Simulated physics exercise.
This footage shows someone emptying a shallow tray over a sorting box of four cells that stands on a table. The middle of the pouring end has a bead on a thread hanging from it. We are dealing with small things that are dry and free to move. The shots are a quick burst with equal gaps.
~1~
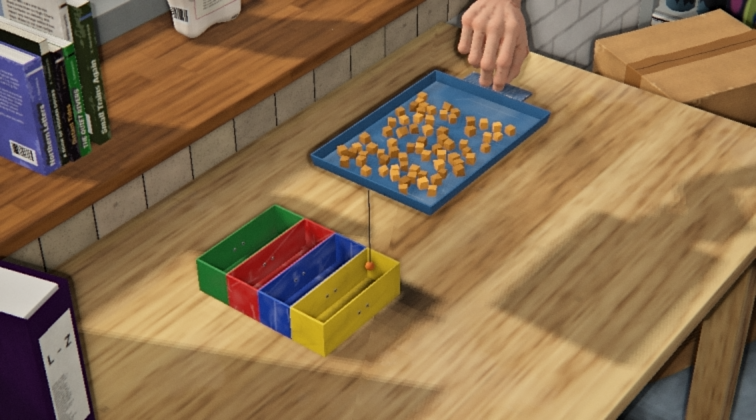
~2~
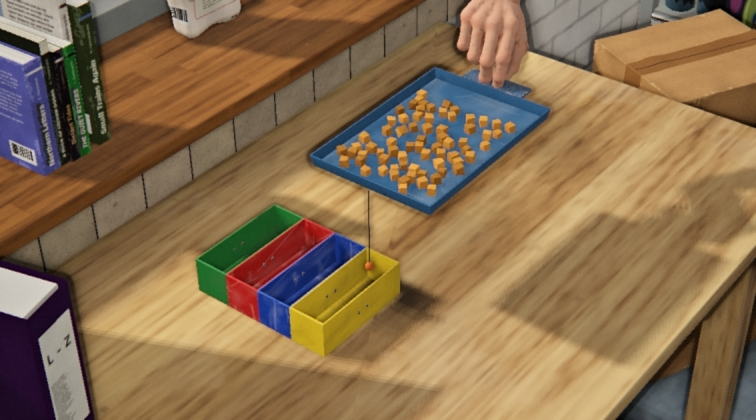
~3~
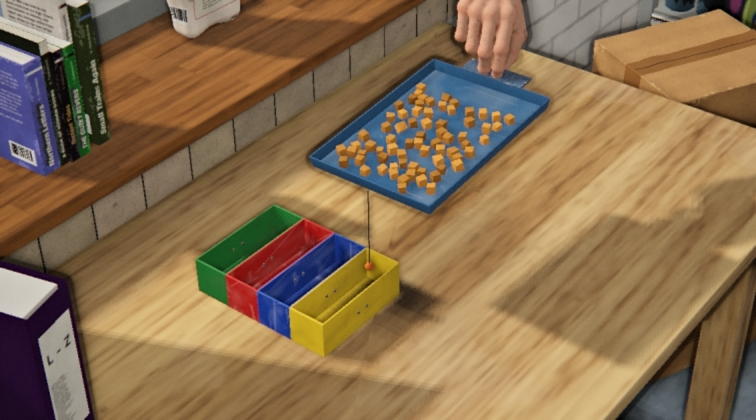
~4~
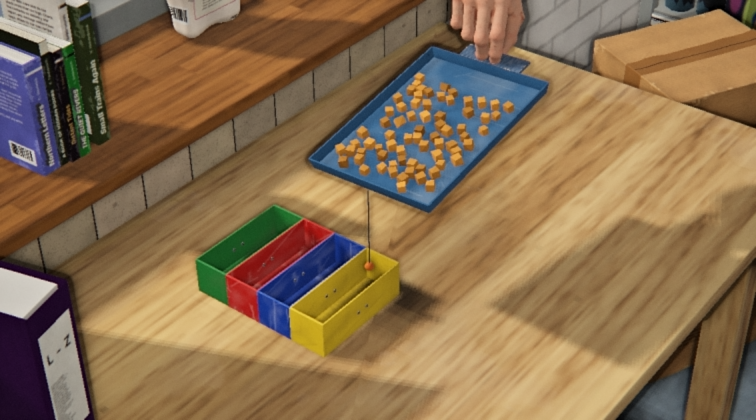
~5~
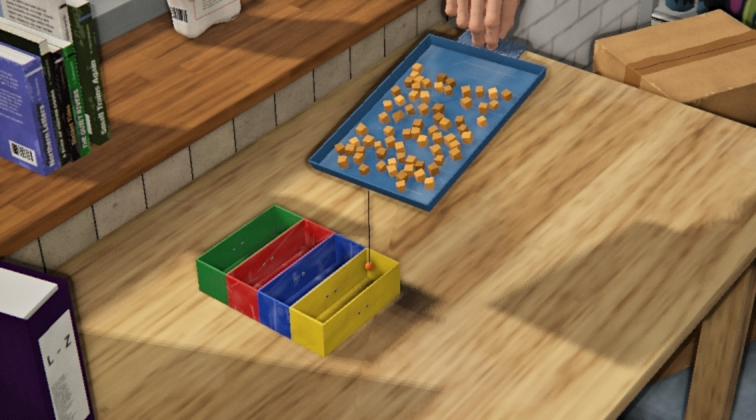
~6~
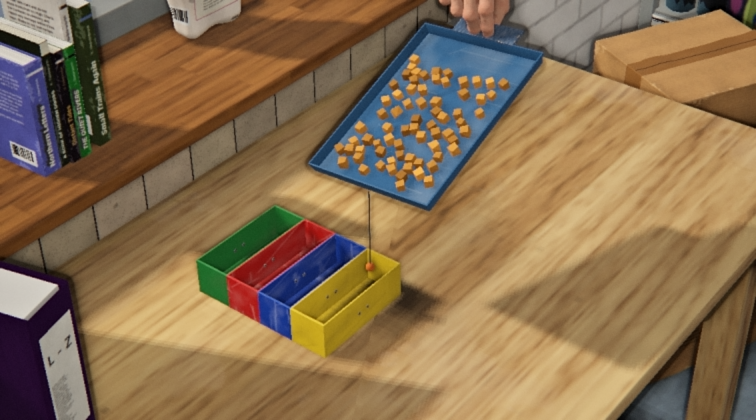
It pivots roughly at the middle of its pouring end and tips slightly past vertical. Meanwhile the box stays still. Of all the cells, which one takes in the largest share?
The largest share goes to the blue cell.
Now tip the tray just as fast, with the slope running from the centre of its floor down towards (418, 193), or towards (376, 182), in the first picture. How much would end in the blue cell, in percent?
In order, some 0 % and some 20 %.
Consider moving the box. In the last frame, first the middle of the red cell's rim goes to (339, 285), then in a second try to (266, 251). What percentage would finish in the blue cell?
Roughly 20 % and 30 %.
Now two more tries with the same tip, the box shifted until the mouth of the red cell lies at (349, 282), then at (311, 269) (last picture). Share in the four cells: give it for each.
Roughly 80% on the first try and 90% on the second.
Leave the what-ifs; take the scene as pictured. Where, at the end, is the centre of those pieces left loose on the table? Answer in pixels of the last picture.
I'd mark it at about (345, 377).
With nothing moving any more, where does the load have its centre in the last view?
Roughly at (305, 310).
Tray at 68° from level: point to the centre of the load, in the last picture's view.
Roughly at (353, 163).
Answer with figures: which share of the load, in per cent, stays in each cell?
In per cent: The green cell gets 0, the red cell 20, the blue cell 40 and the yellow cell 20.
Shortly afterwards, tray tipped steeply; all but a few on the tray; a little falling or outside the box.
Next, tray tipped past a quarter turn; near two thirds on the tray; a little in the red cell; a little in the blue cell; only a few in the yellow cell; a little falling or outside the box.
Some moments later, tray tipped past a quarter turn; near a third in the blue cell; near a quarter in the yellow cell; near a quarter in the red cell; near a quarter falling or outside the box.
In the end, tray tipped past a quarter turn; near a third in the blue cell; near a quarter in the yellow cell; near a quarter in the red cell; none at all in the green cell; near a quarter outside the box.
